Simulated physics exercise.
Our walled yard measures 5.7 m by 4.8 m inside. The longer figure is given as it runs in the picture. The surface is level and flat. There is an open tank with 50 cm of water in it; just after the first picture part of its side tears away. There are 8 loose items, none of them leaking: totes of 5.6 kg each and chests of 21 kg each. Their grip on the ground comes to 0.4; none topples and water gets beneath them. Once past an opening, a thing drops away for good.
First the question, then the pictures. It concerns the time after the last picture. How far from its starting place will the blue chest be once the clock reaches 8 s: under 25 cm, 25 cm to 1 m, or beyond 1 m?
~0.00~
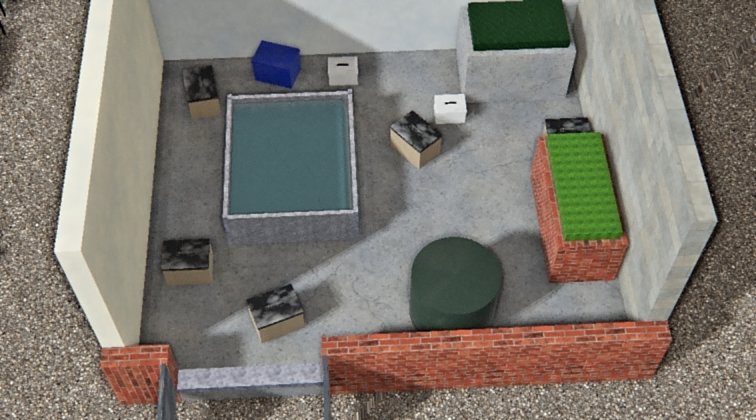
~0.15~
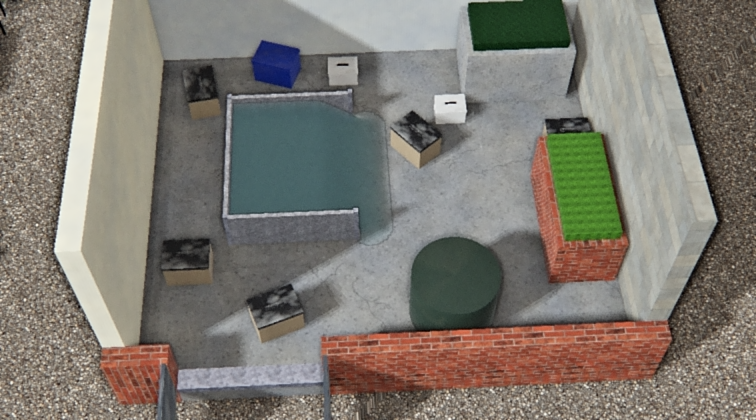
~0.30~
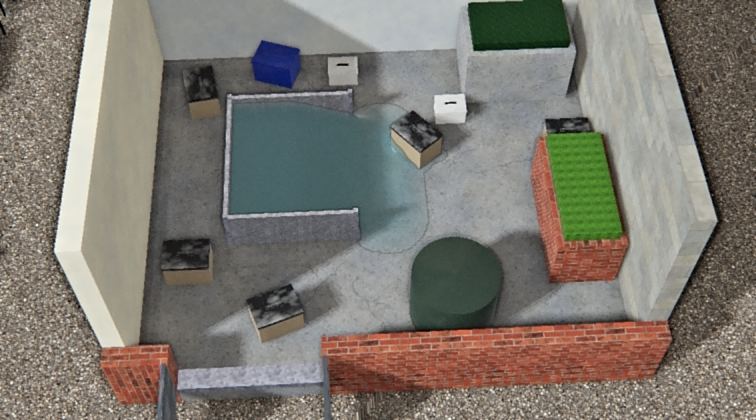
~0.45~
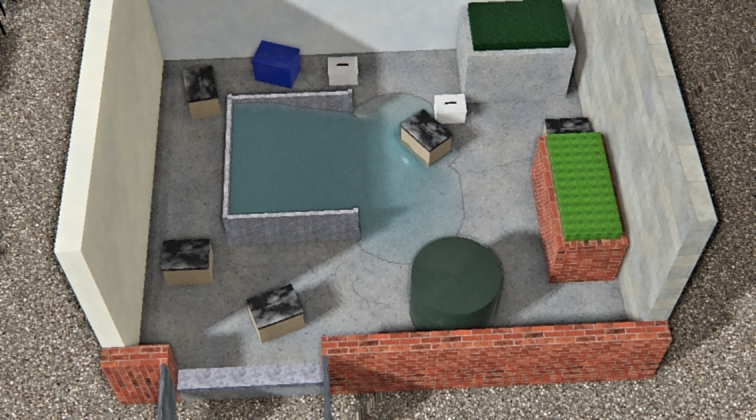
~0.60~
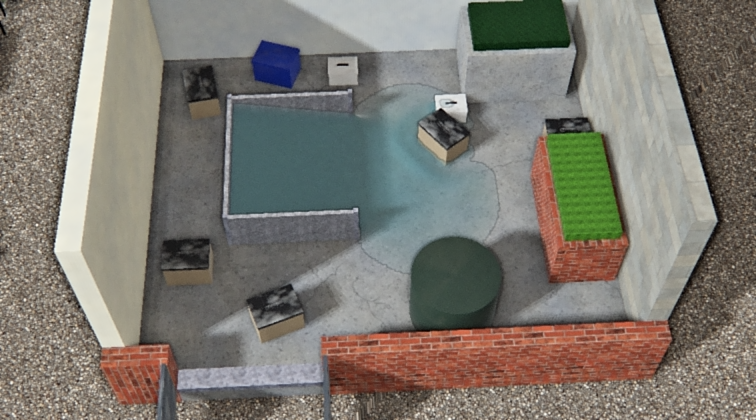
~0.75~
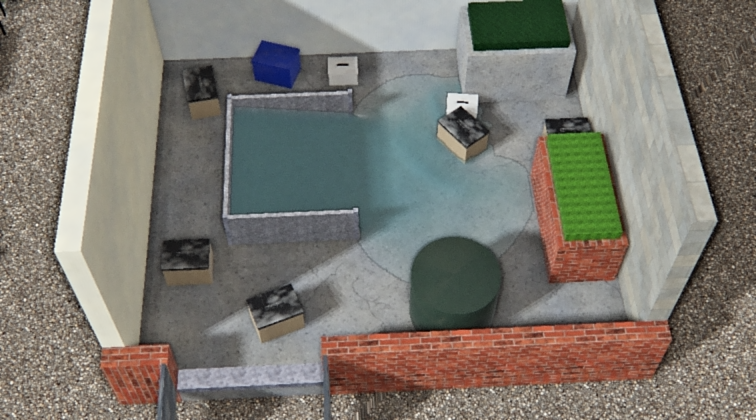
The blue chest will be 25 cm to 1 m from its starting place.
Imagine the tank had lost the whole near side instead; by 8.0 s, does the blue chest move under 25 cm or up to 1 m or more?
Note: Blue chest essentially stationary.
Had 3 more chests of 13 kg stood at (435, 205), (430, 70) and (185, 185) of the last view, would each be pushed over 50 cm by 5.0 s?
Order as asked - farther, farther, not as far.
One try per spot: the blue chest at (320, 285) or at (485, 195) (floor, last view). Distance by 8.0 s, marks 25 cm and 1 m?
In that order: It holds its place; it travels far.
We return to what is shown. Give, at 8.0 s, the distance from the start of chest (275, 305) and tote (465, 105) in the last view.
0 cm and 50 cm, respectively.
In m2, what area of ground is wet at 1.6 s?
Around 11.5 m2 of it.
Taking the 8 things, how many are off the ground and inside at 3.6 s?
Total: 3.
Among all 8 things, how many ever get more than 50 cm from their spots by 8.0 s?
Count: 5.
After 1.6 s the blue chest is near (276, 55), 0.0 m from its start, aground; 0 of 8 are out; 1 afloat.
After 3.6 s the blue chest is near (276, 55), 0.0 m from its start, aground; 0 of 8 are out; 3 afloat.
After 5.6 s the blue chest is near (253, 75), 0.5 m from its start, aground; 0 of 8 are out; 3 afloat.
After 8.0 s the blue chest is near (228, 79), 0.7 m from its start, aground; 0 of 8 are out; 2 afloat.
